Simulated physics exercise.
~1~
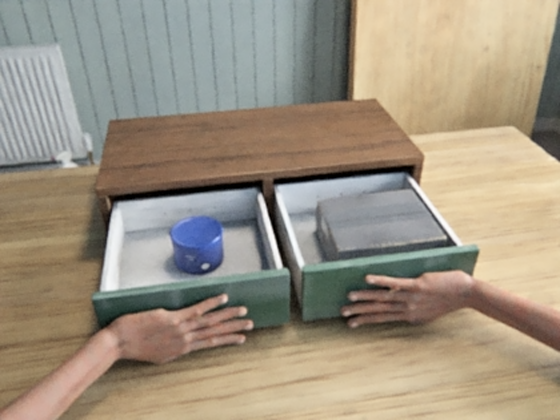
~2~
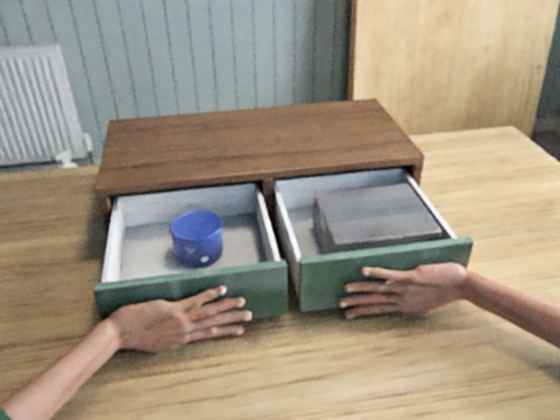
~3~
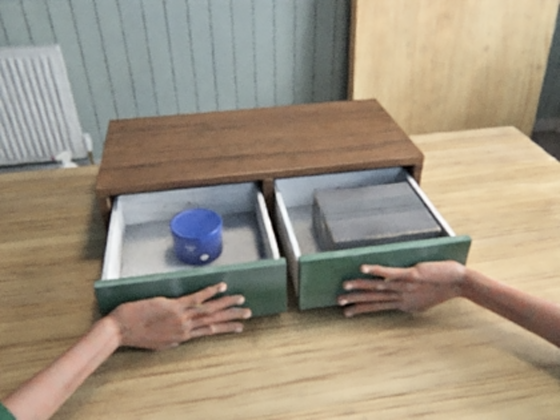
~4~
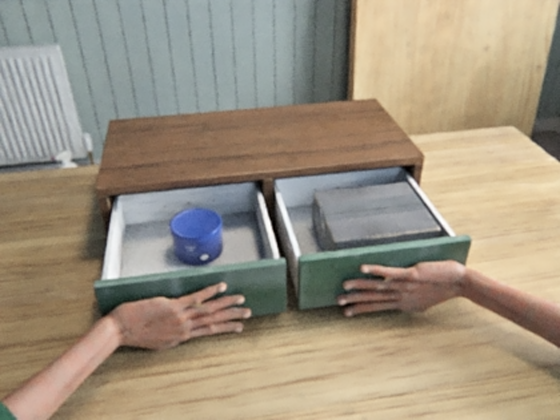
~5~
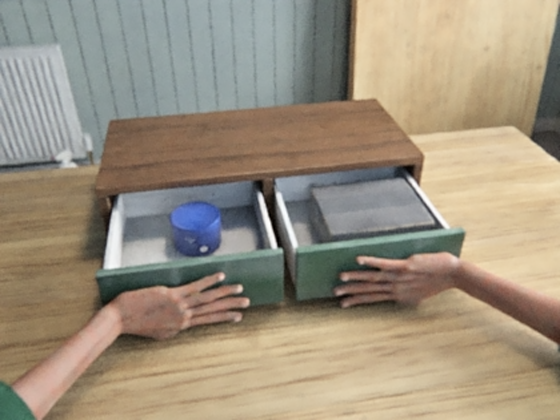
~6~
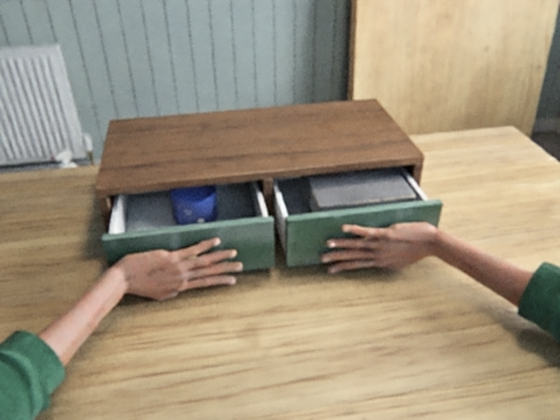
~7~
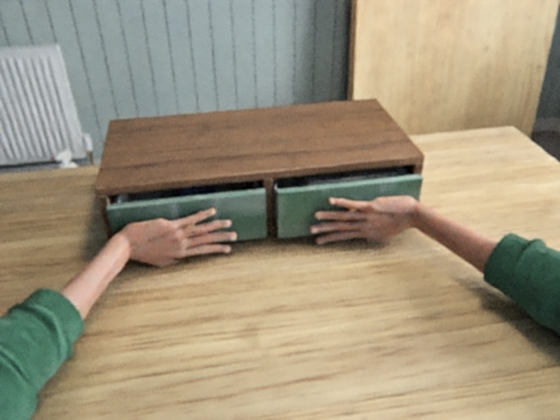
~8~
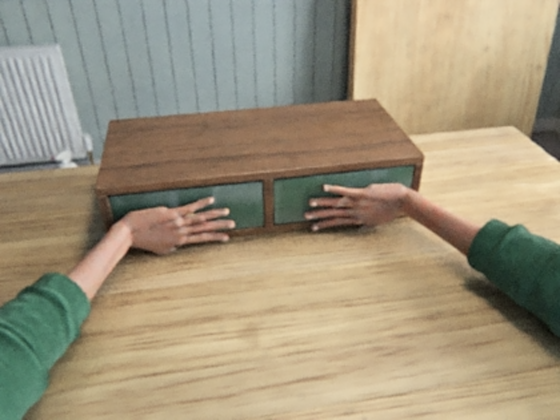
Two green-fronted drawers, pulled out of a small brown wooden chest, slide back in under a pair of hands pressing on their fronts. The chest sits on a pale wooden table, seen from above and in front, with a radiator and blue-green panelling behind. A round blue tub rests in the left drawer and a flat grey box in the right. The drawers shift in slightly at first, pause, then glide inward together, carrying the tub and box beneath the top as green sleeves come into view. Finally both drawers shut flush, hiding their contents, with the hands still against them.
